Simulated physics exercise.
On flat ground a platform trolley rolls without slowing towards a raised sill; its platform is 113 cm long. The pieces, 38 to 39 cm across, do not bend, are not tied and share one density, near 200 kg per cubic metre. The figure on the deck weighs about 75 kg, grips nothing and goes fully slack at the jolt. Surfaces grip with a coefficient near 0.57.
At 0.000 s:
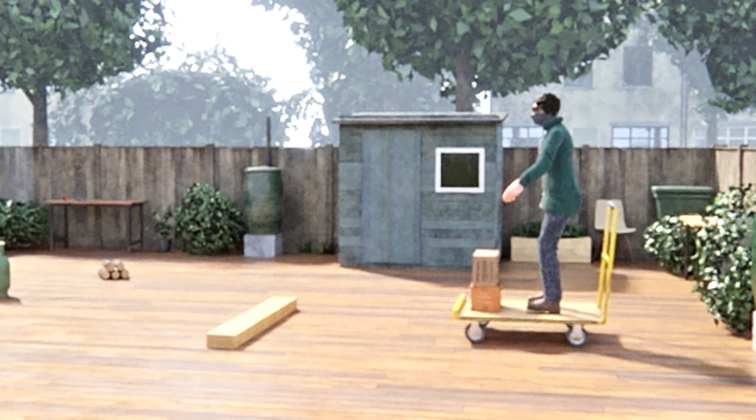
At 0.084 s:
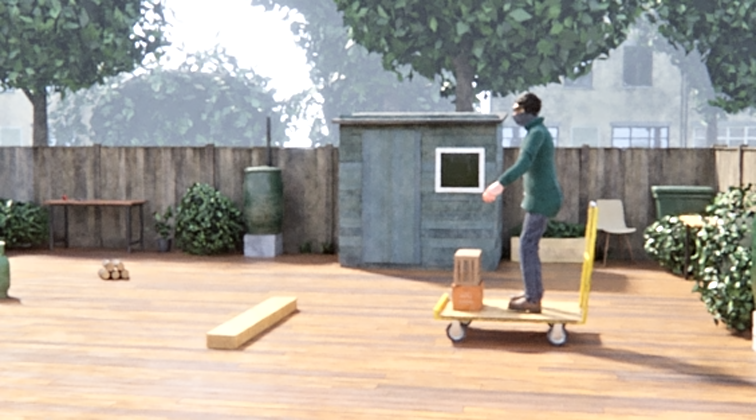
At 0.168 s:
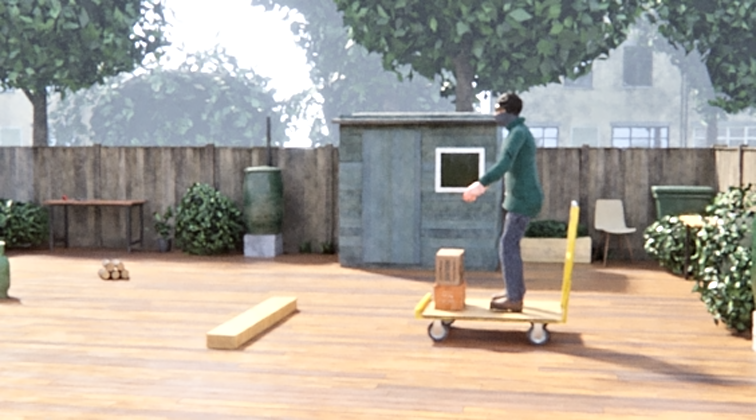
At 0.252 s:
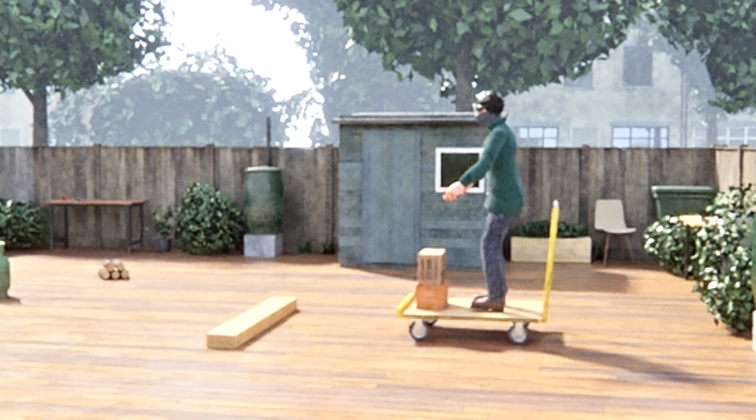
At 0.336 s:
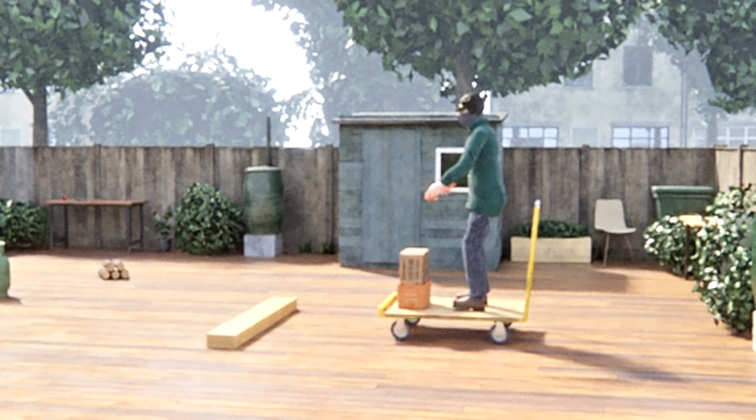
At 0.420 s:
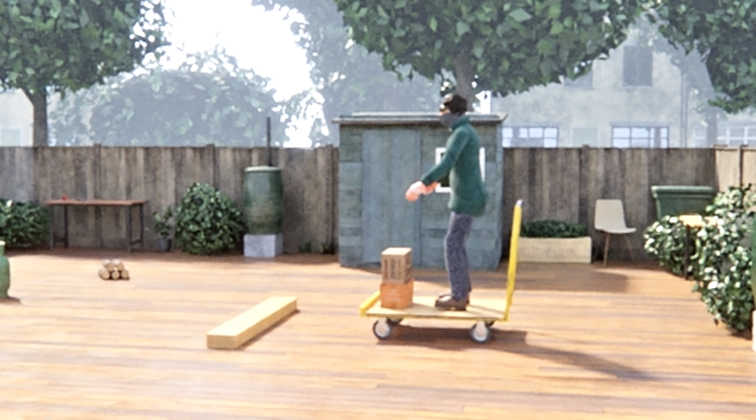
Person in a green top standing on a yellow platform trolley behind two stacked boxes, rolling steadily left across a wooden deck.
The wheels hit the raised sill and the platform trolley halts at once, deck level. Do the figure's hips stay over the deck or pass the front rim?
The figure's hips go over the front rim at this speed.
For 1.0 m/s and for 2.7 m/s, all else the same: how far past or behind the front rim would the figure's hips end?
About 70 cm behind and 100 cm past.
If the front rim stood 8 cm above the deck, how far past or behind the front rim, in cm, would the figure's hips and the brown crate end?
Then hips 30 past, brown 50 past.
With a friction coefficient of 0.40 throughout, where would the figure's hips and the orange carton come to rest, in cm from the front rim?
In that case hips 90 past, orange 20 behind.
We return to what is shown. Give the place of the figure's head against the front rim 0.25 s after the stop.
About 20 cm behind the rim.
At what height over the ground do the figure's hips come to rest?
Roughly 15 cm above it.
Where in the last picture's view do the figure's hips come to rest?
Around (188, 314).
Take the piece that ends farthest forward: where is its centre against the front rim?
About 100 cm past the rim.
The wheels strike at 0.96 s.
After 1.21 s the figure's hips are 41 cm behind the rim, near (305, 224) in the last picture's view.
After 1.51 s the figure's hips are 23 cm behind the rim, near (285, 224) in the last picture's view.
After 1.96 s the figure's hips are 33 cm past the rim, near (223, 251) in the last picture's view.
At rest, 4.8 s, past the rim, brown crate and the figure's hips; behind it, orange carton.
